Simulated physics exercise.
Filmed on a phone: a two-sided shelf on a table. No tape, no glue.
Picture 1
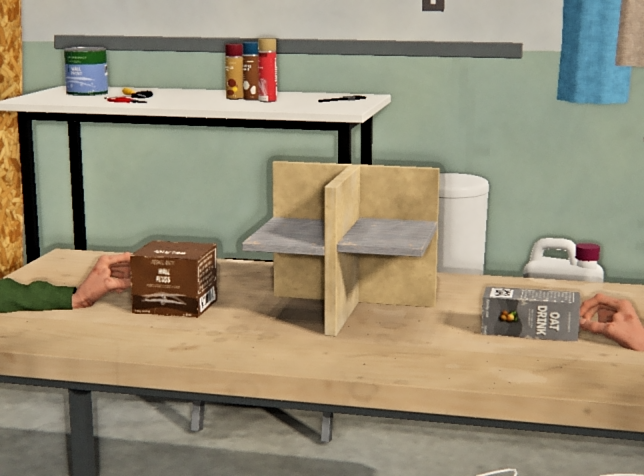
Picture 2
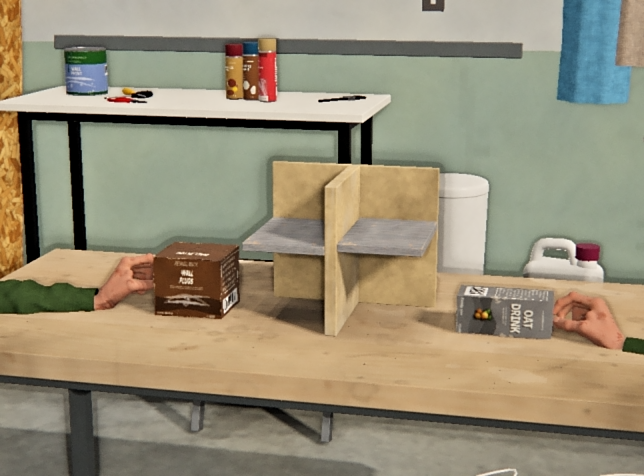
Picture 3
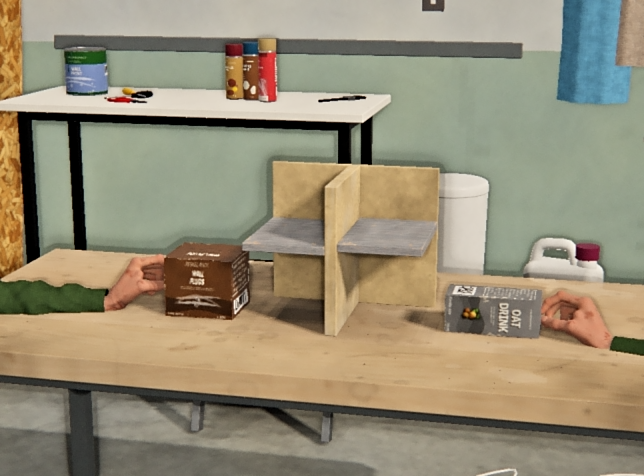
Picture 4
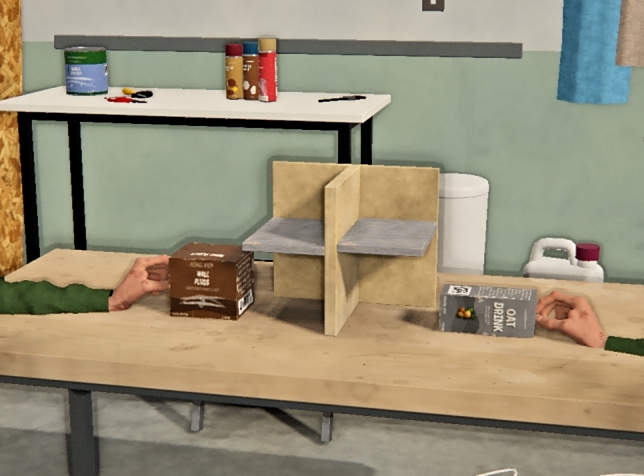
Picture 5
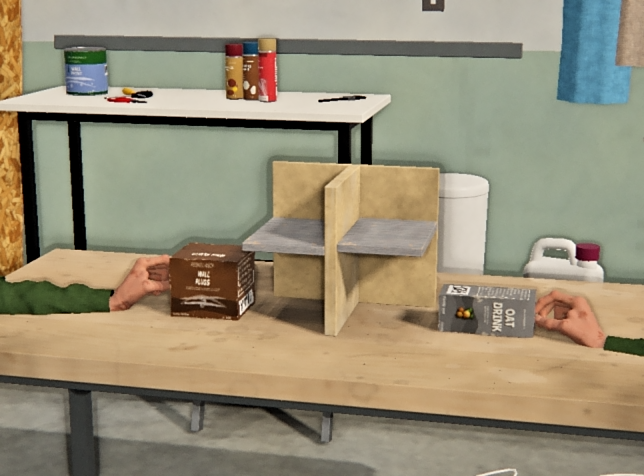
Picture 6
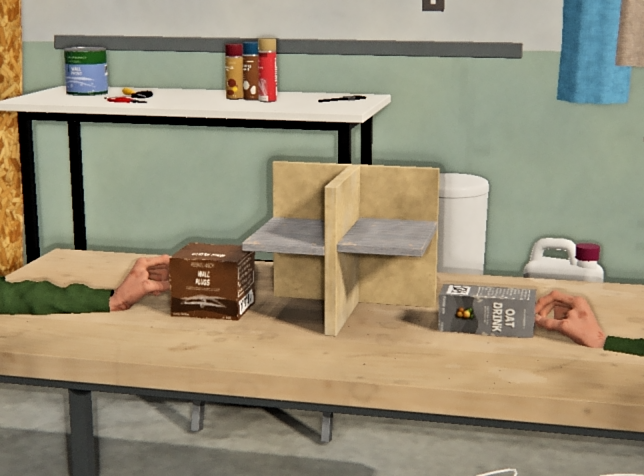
In the video, two hands on a wooden table slide a brown box rightward from the left and a grey carton leftward from the right, toward a two-sided shelf between them, the movement becoming very slight by the end.
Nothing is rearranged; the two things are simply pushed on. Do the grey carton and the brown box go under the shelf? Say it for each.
In the end the grey carton slides in and the brown box slides in.
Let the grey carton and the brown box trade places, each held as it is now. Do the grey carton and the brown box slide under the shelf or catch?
The grey carton clears the shelf; the brown box slides in.
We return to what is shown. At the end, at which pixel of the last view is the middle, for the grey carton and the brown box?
Near (398, 304) and (297, 286).
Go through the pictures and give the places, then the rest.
In the first frame, hands sliding the things forward; grey carton (531, 314); brown box (174, 278); shelf (343, 247).
In the second frame, hands sliding the things forward; brown box (197, 280); shelf (343, 247).
In the third frame, hands sliding the things forward; grey carton (494, 311); shelf (343, 247).
In the fourth frame, hands sliding the things forward; brown box (212, 281); shelf (343, 247).
In the fifth frame, hands sliding the things forward; grey carton (487, 311); shelf (343, 247).
In the sixth frame, hands sliding the things forward; grey carton (487, 311); brown box (213, 281); shelf (343, 247).
Then, 0.44 s after the last picture, grey carton sliding up to the opening near (452, 308); brown box sliding up to the opening near (248, 283).
At rest, the grey carton clears the shelf, near (398, 304); the brown box clears the shelf, near (297, 286).
